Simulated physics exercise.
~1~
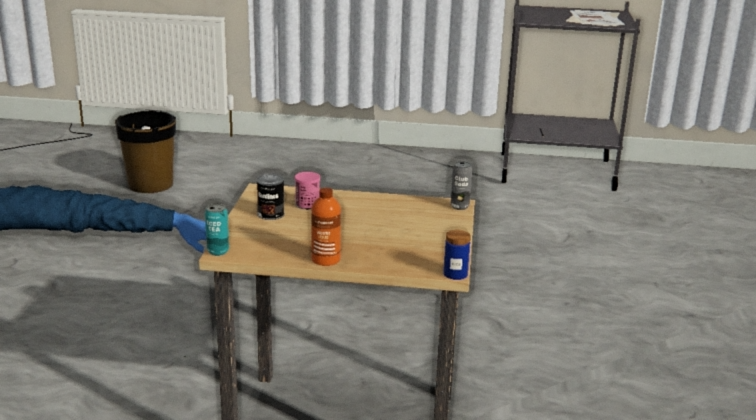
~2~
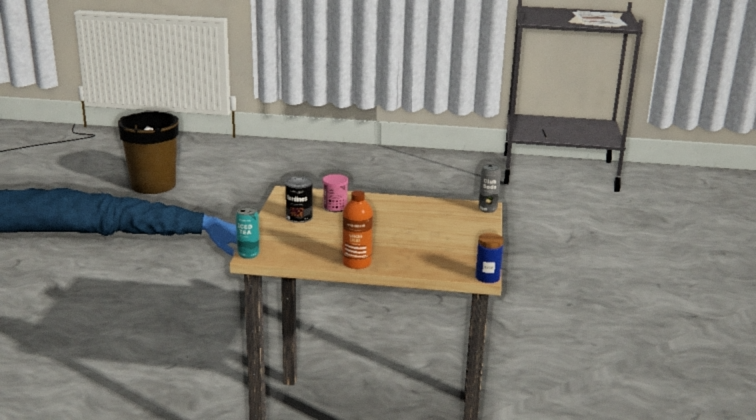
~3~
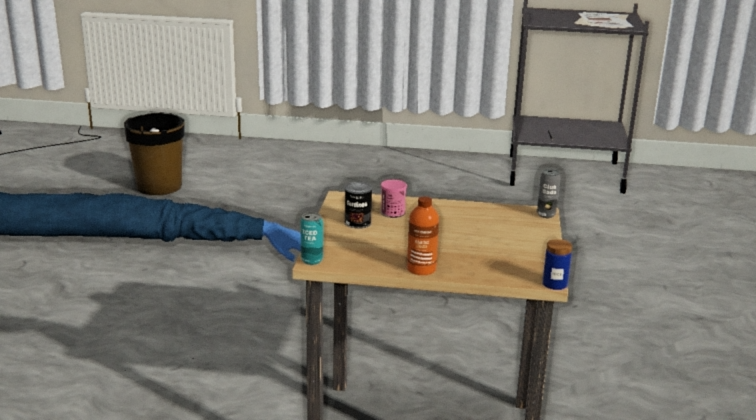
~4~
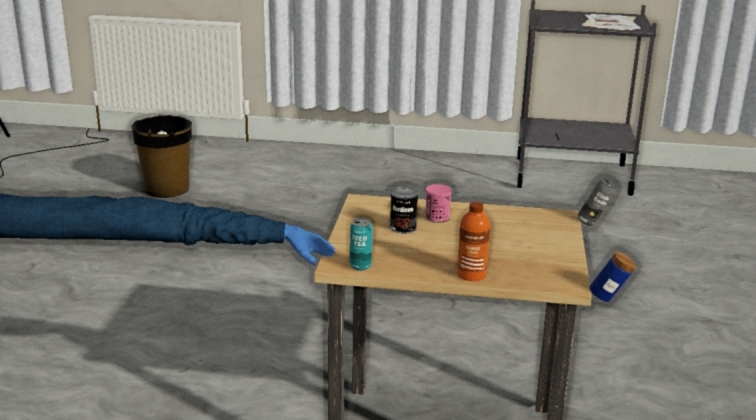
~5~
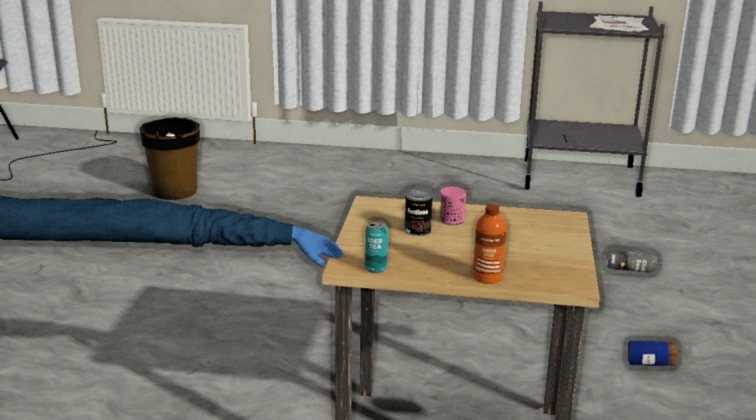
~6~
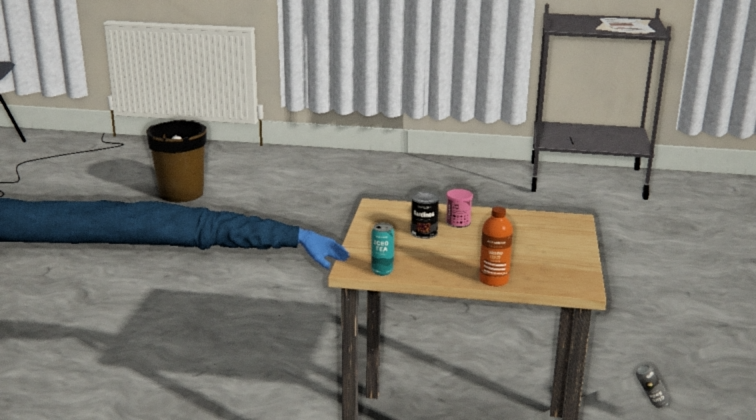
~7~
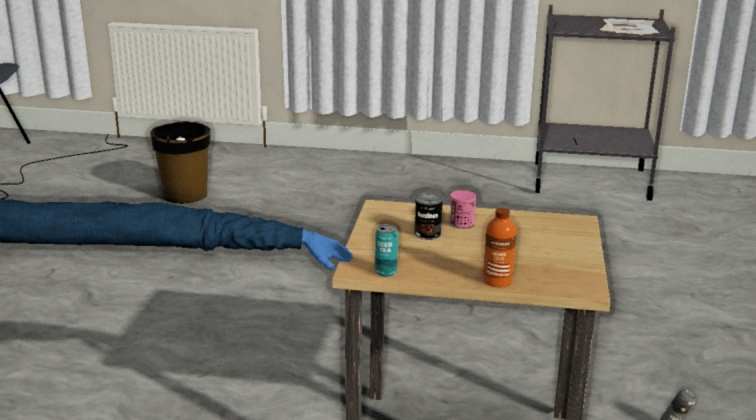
To begin with, a turquoise can, a black tin, a pink tin, an orange bottle, a grey can and a blue jar stand on a small wooden table, with a blue-gloved hand at its left edge. The table slides to the right, carrying everything along as the arm stretches after it. As it slows, the grey can and blue jar tip over the right edge and drop to the floor. The blue jar passes out of view, while the grey can travels toward the lower right. The turquoise can, both tins and the orange bottle remain upright on the table.
